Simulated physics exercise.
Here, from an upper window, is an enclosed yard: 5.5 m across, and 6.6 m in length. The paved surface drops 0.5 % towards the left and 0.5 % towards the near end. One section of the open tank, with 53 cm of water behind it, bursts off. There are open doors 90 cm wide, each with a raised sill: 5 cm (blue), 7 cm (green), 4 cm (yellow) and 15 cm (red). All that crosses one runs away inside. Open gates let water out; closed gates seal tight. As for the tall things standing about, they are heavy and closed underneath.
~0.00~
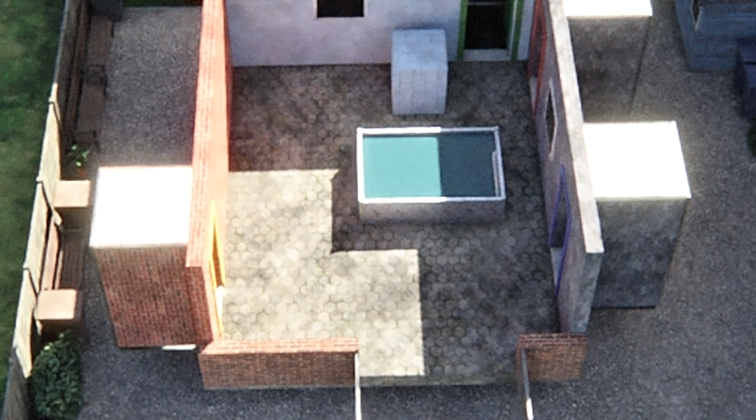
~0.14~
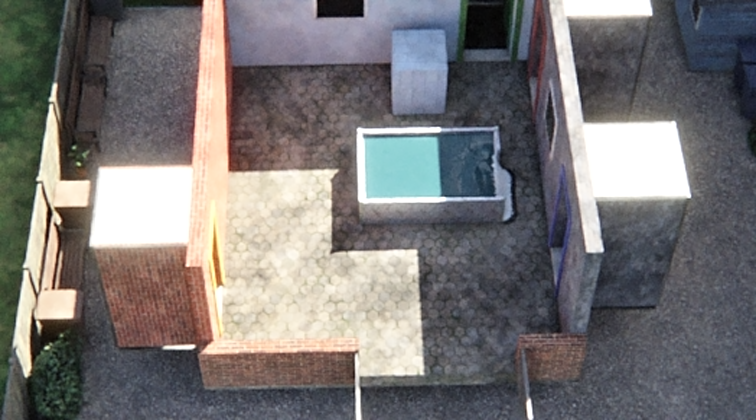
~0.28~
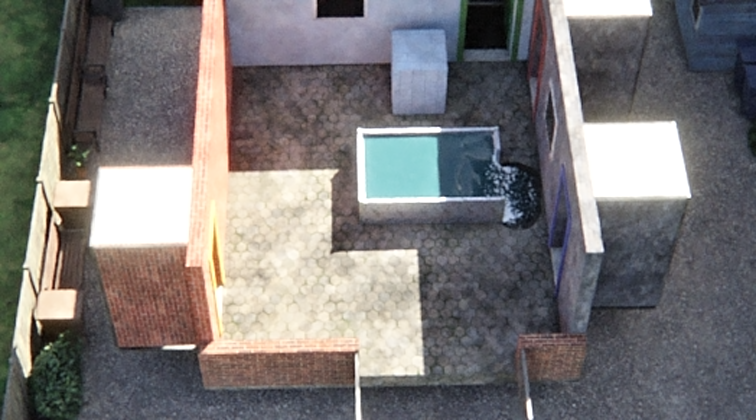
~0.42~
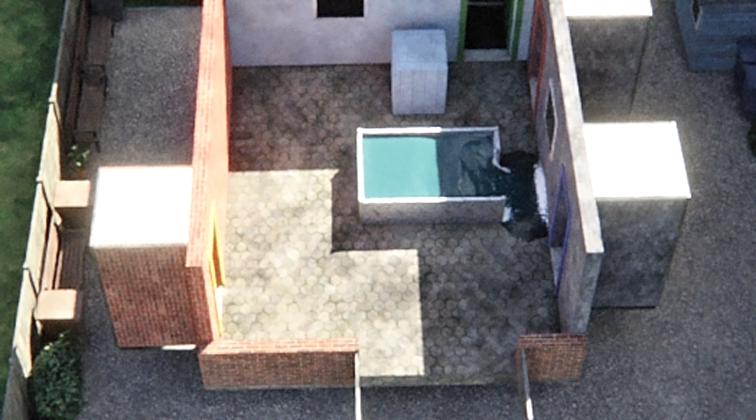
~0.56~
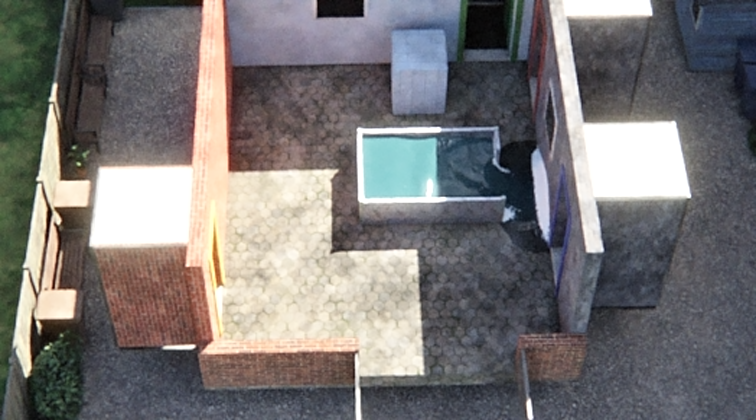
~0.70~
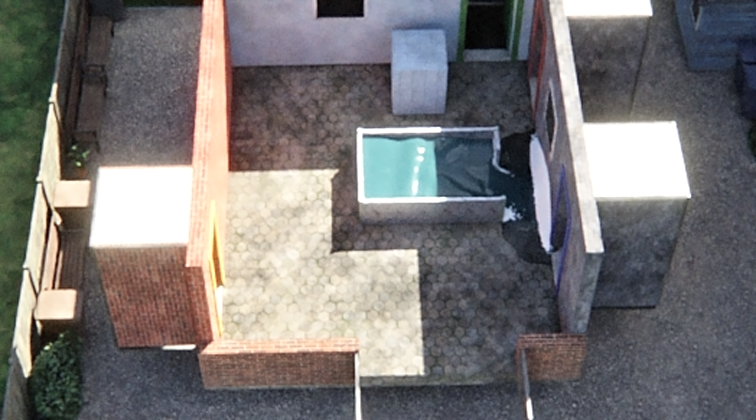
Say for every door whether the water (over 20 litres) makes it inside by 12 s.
Outcome: The blue door lets in more than the cap; the green door lets in more than the cap; the yellow door lets in less than the cap; the red door lets in less than the cap.
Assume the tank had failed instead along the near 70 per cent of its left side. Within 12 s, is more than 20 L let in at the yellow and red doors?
Against the limit, the yellow door exceeds it and the red door stays within it.
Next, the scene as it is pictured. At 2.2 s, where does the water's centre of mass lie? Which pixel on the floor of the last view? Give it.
It lies at roughly (465, 193) in pixels.
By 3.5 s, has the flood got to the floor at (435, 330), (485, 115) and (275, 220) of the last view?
Listed in sequence, the spots are drenched, drenched and bone dry.
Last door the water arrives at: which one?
Yellow.
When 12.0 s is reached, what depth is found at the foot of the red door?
Around 5.5 cm there.
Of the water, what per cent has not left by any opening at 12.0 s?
Near 62 in a hundred is still there.
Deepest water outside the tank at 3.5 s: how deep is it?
Depth max: Approx. 22 cm.
After 1.4 s water covers 15 % of the floor and is deepest (40 cm) near (537, 199); blue door 10 cm at the sill, 1 L in, green door not reached, yellow door not reached, red door 4 cm at the sill, 0 L in.
After 2.2 s water covers 30 % of the floor and is deepest (36 cm) near (537, 199); blue door 11 cm at the sill, 11 L in, green door 15 cm at the sill, 4 L in, yellow door not reached, red door 6 cm at the sill, 0 L in.
After 3.5 s water covers 35 % of the floor and is deepest (22 cm) near (537, 199); blue door 8 cm at the sill, 27 L in, green door 17 cm at the sill, 63 L in, yellow door not reached, red door 5 cm at the sill, 0 L in.
After 7.0 s water covers 60 % of the floor and is deepest (12 cm) near (537, 199); blue door 5 cm at the sill, 35 L in, green door 10 cm at the sill, 126 L in, yellow door 4 cm at the sill, 0 L in, red door 7 cm at the sill, 0 L in.
After 12.0 s water covers 80 % of the floor and is deepest (6 cm) near (537, 199); blue door 3 cm at the sill, 36 L in, green door 6 cm at the sill, 135 L in, yellow door 4 cm at the sill, 1 L in, red door 5 cm at the sill, 0 L in.
